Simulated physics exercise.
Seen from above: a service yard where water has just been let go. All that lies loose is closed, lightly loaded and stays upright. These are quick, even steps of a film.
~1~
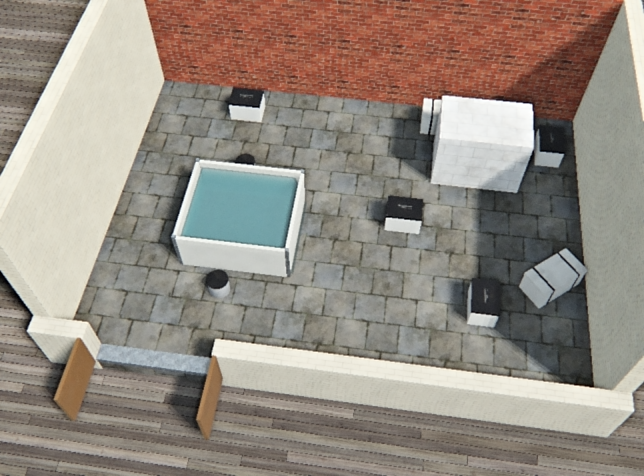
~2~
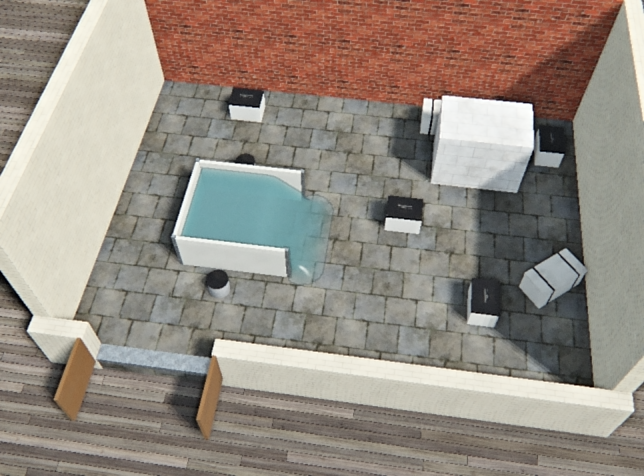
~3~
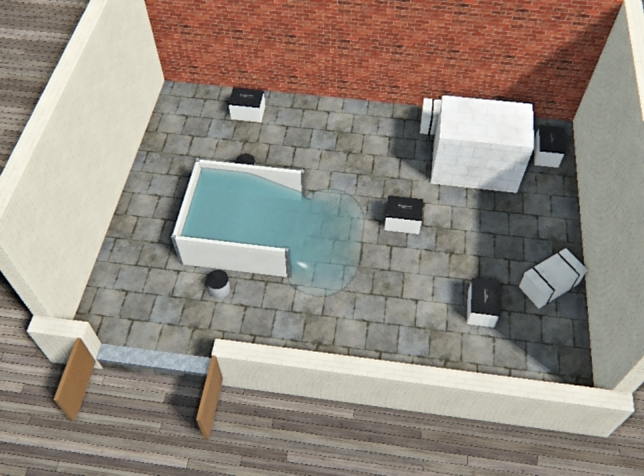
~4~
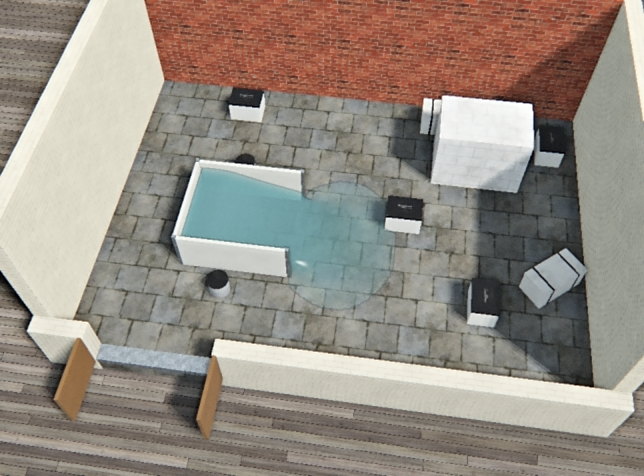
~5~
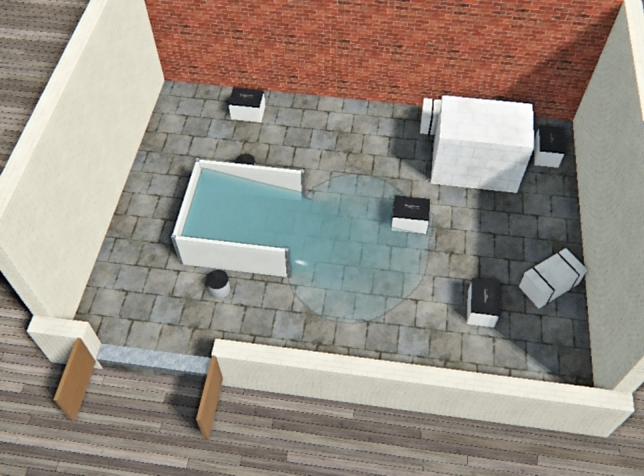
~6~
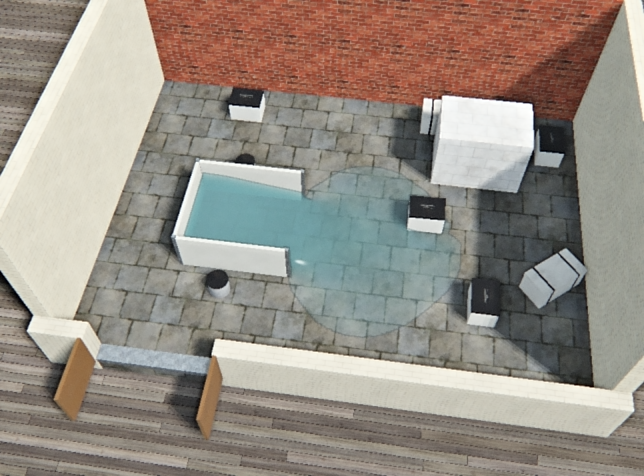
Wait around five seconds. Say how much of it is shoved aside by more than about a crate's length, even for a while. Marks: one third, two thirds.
That comes to from one to two thirds.
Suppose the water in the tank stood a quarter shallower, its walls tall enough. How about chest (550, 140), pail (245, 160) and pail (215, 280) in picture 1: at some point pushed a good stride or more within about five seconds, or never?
In that order: Swept aside, never so far, short of that.
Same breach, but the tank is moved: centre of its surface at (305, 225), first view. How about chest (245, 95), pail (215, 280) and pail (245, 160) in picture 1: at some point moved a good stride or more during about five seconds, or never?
In turn: Never so far, under that, no.
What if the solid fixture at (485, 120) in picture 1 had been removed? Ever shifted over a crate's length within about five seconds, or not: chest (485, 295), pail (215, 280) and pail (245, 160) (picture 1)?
As listed: That far or more, short of that, not that far.
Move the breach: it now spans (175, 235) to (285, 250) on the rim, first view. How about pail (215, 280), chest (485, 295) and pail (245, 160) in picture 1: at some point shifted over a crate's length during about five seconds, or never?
As listed: That far or more, that far or more, no.
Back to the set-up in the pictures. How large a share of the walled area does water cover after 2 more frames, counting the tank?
Some 30 per cent.
A moment on, 1 of 8 are well off their spots; 0 afloat.
Next, 3 of 8 are well off their spots; 3 afloat.
Later, 3 of 8 are well off their spots; 4 afloat.
In the end, 4 of 8 are well off their spots, and 4 have been at some point; 5 afloat.
